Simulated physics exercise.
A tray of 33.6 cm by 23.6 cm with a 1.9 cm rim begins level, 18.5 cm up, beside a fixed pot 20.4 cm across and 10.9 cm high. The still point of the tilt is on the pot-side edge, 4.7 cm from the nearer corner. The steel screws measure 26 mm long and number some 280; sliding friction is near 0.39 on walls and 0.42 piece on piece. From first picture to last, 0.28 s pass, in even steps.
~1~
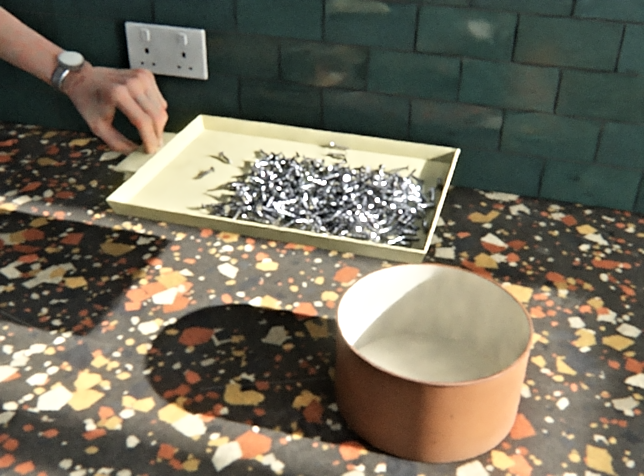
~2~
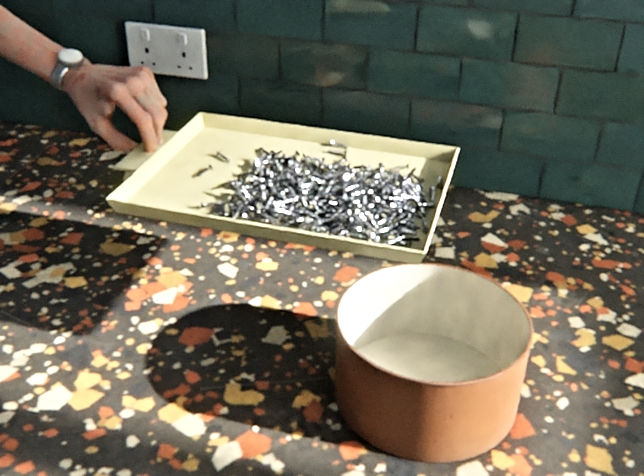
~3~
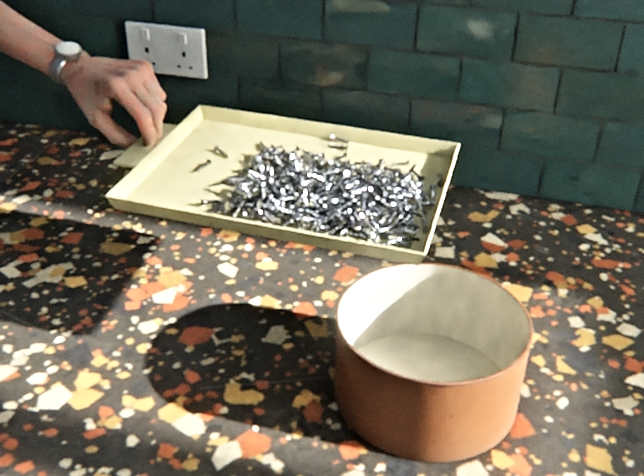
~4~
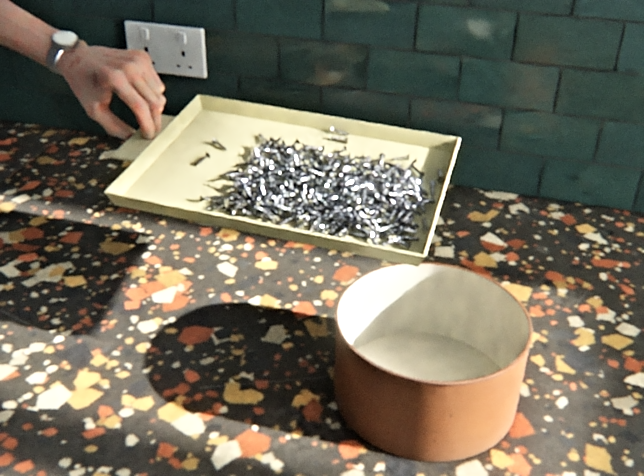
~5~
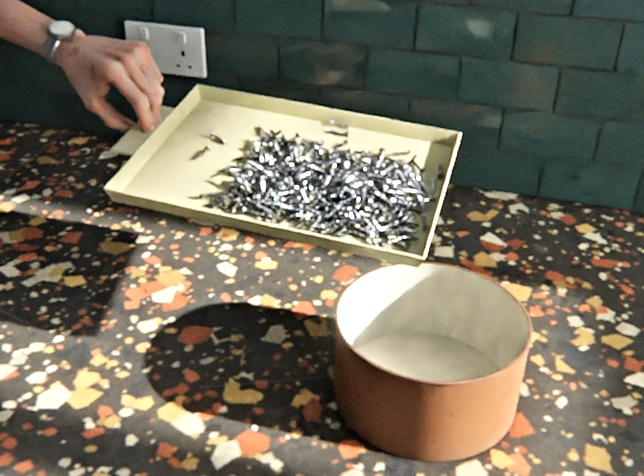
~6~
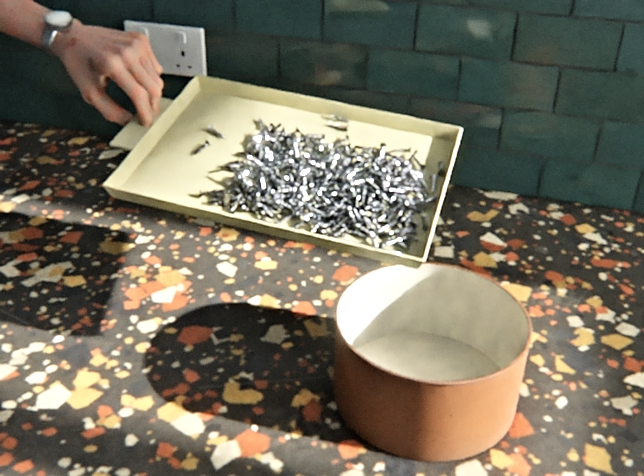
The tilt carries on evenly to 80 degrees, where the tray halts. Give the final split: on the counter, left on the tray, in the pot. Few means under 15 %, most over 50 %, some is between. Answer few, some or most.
Counter: Some, tray: Few, pot: Most.
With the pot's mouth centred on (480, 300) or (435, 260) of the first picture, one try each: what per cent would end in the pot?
About 30 and 0 per cent.
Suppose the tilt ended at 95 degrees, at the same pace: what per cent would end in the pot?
In that case some 75 per cent.
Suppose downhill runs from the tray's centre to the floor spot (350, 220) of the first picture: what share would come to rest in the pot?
About 100 per cent.
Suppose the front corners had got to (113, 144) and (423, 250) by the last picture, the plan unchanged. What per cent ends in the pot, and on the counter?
Pot 75, counter 25.
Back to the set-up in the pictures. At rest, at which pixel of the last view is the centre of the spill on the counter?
At about (300, 429).
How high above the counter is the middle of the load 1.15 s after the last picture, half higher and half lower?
Some 22 cm.
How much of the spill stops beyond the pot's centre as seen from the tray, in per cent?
Some 0 per cent.
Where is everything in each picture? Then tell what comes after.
Tray tilt 0 degrees, front corners at (114, 198) and (420, 248); middle of the pieces at (326, 194); pot at (434, 317), in the first frame.
Tray tilt 1 degrees, front corners at (114, 197) and (420, 249); middle of the pieces at (326, 193), in the second frame.
Tray tilt 2 degrees, front corners at (113, 194) and (420, 250); middle of the pieces at (326, 191), in the third frame.
Tray tilt 5 degrees, front corners at (112, 190) and (420, 251), lowest corner right front; middle of the pieces at (326, 187), in the fourth frame.
Tray tilt 8 degrees, front corners at (111, 186) and (420, 253), lowest corner right front; middle of the pieces at (326, 184), in the fifth frame.
Tray tilt 10 degrees, front corners at (110, 183) and (420, 255), lowest corner right front; middle of the pieces at (326, 181); pot at (433, 316), in the sixth frame.
Then, 0.69 s after the last picture, tilt 43 degrees; the tray holds 100 %, the pot 0 %.
Then, 1.15 s after the last picture, tilt 64 degrees; the tray holds 95 %, the pot 0 %.
Then, 1.69 s after the last picture, tilt 80 degrees; the tray holds 5 %, the pot 70 %.
In the end, counter 25 %, tray 0 %, pot 75 %.
